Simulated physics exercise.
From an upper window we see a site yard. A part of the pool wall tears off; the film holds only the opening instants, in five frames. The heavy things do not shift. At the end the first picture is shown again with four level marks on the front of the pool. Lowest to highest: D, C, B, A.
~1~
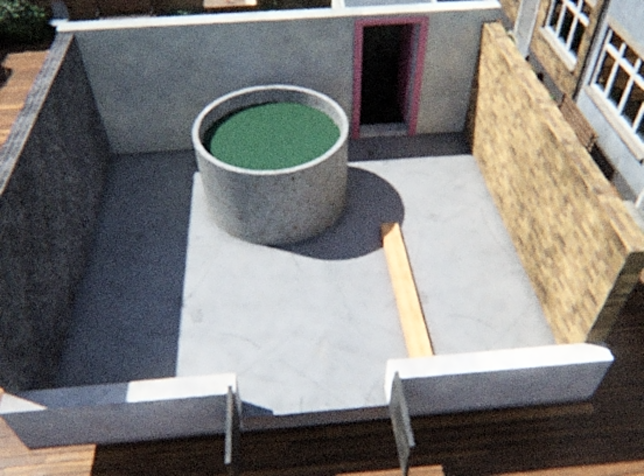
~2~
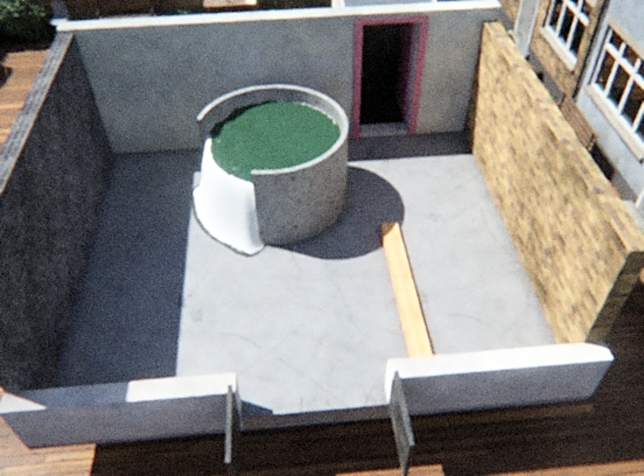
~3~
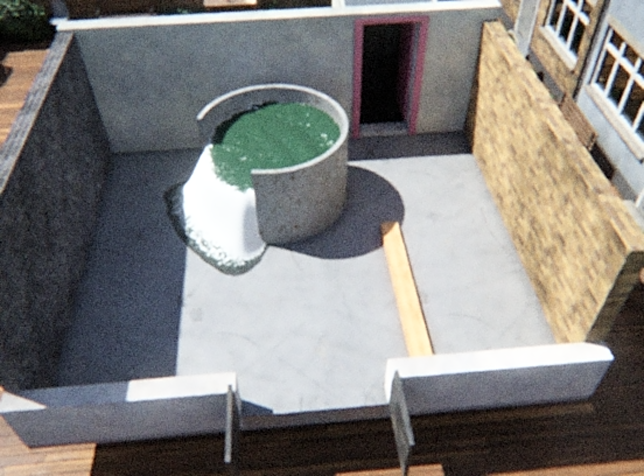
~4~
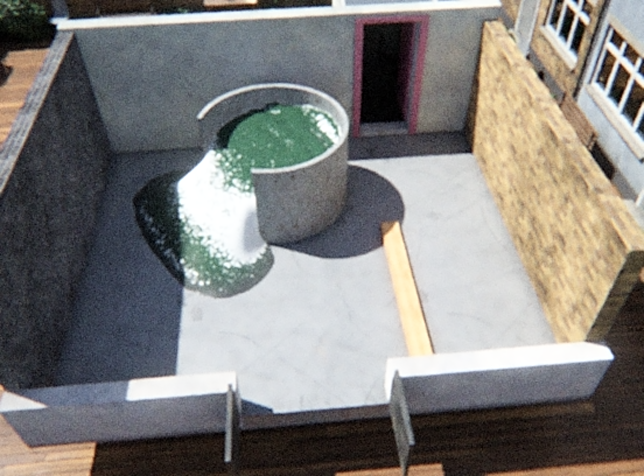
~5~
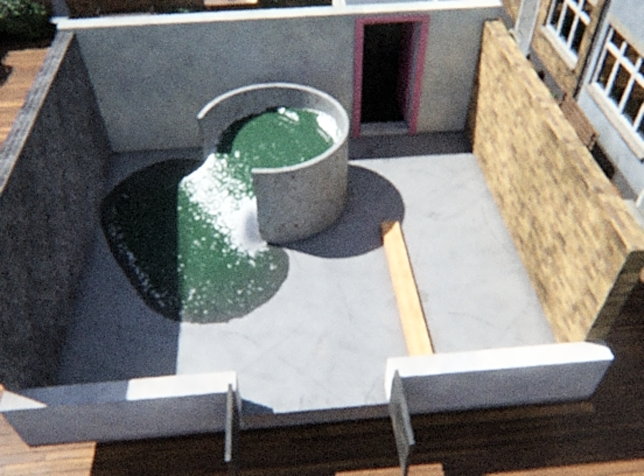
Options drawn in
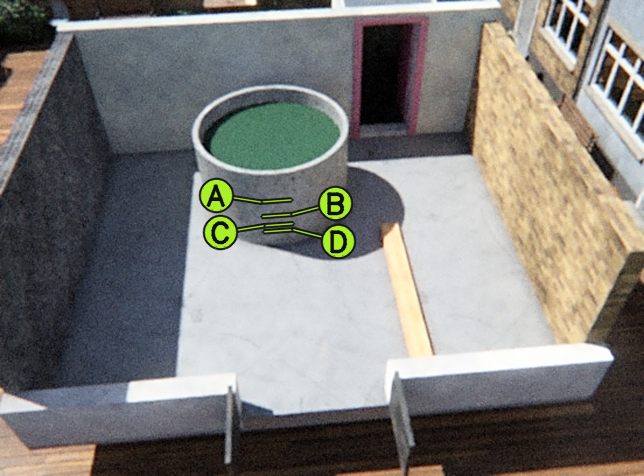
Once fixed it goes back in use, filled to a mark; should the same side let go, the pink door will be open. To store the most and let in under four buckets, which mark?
Use level A.
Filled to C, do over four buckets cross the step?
No, not at all.
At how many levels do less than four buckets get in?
All of them.
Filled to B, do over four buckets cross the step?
No, that is safe.
On the marked copy, A at (276, 200); B at (277, 215); C at (278, 224); D at (278, 230); from the bottom up D, C, B, A.
With A, a bucket or two gets in.
With B, nothing gets over.
With C, nothing gets over.
With D, nothing gets over.
